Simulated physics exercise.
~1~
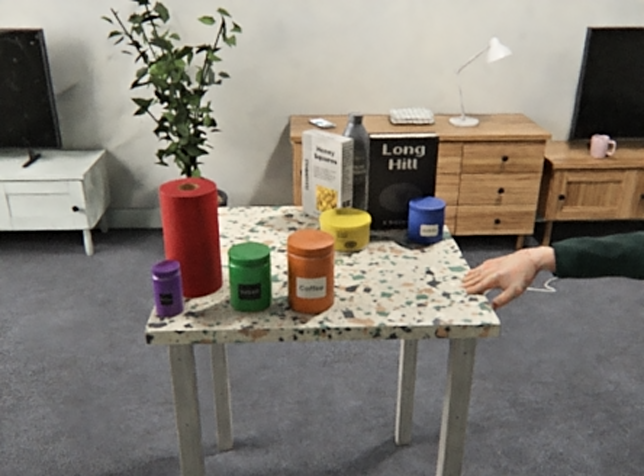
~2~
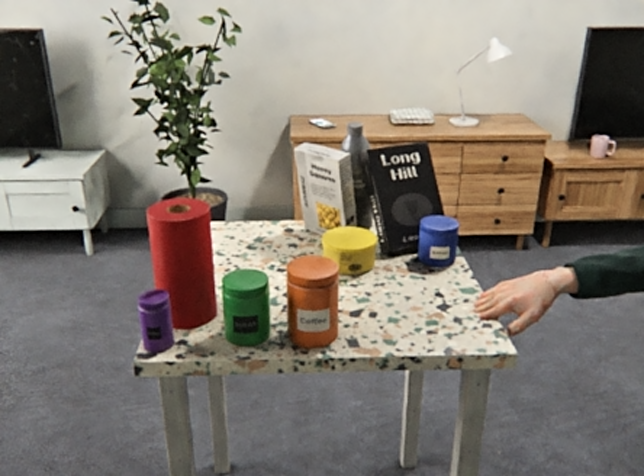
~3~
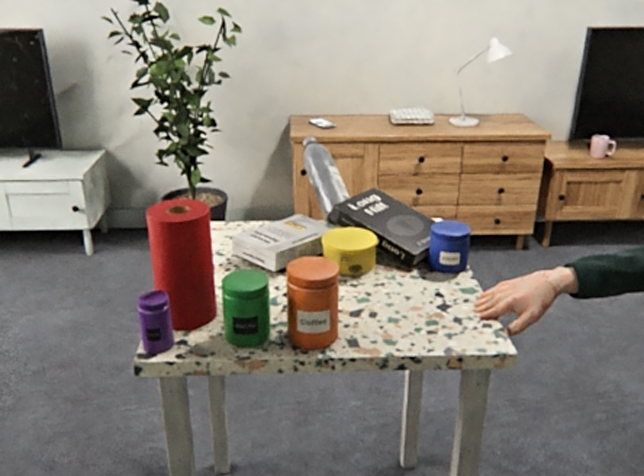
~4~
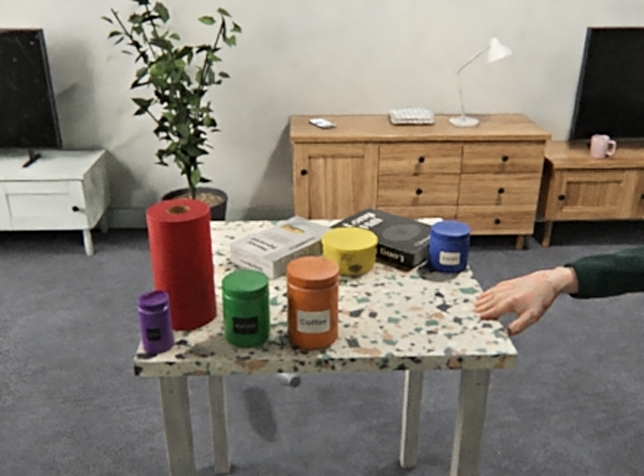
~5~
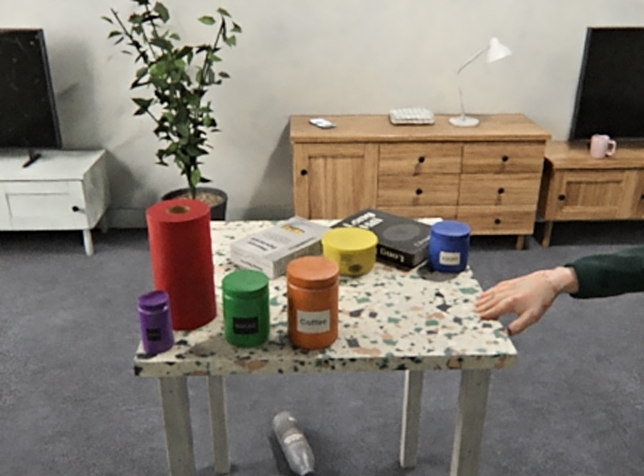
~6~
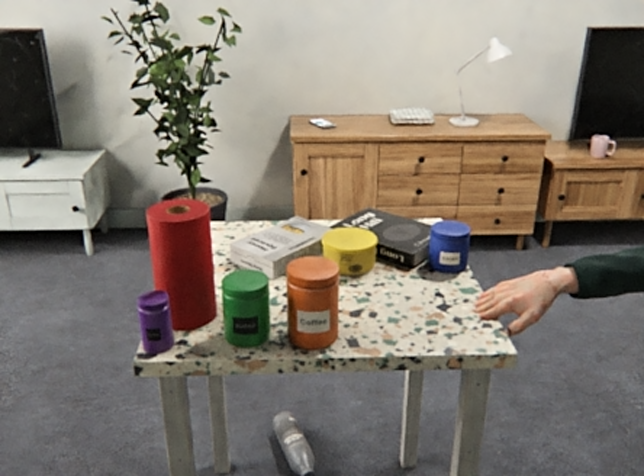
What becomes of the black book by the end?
It tips over and shifts from where it stood, but it stays on the table, lying down near the back between the yellow tub and the blue jar.
